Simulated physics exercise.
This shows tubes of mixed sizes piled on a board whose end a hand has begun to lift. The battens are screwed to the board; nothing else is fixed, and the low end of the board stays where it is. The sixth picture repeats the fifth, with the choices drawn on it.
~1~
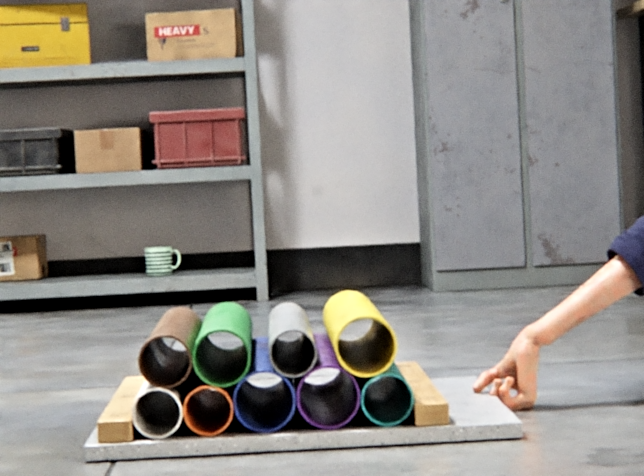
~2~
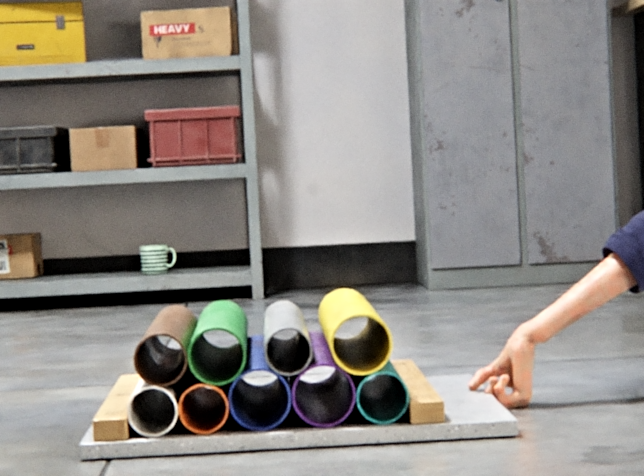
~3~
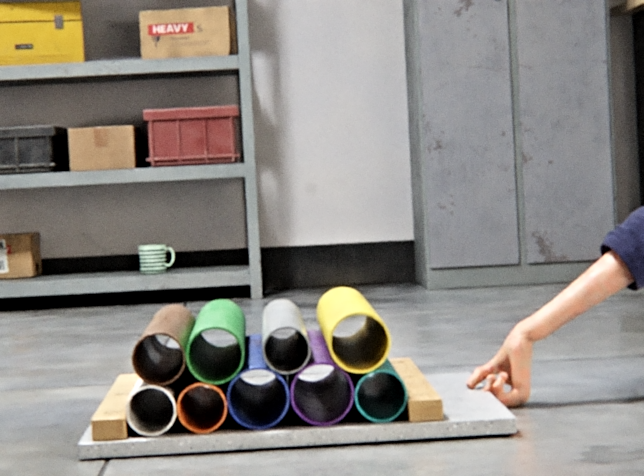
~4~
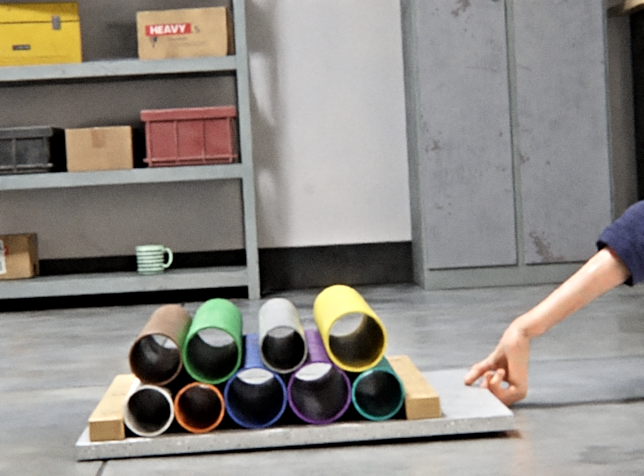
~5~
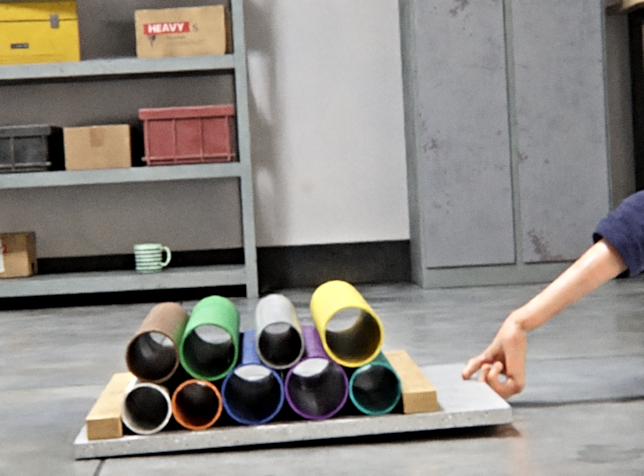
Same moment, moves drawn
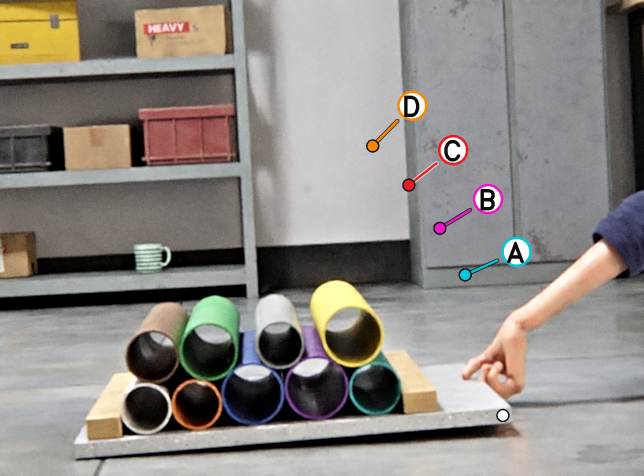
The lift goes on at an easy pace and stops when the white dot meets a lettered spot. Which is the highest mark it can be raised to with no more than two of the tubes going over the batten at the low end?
Lift it to B and no more.
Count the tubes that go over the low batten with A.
With A, two.
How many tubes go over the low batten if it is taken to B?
The count is two.
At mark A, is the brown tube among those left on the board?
No, with A.
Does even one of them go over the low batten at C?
Yes.
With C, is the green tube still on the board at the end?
The green tube: No.
On the marked copy, A at (465, 275); B at (440, 228); C at (409, 185); D at (373, 146); the white dot at (503, 416).
Following B. Soon after the start, board at 17°.
Later, board at 28°.
In the end, board at 28°, two over the low batten (green, brown).
As for the rest, A two over the low batten (green, brown); C three over the low batten (green, grey, brown); D four over the low batten (yellow, green, grey, brown).
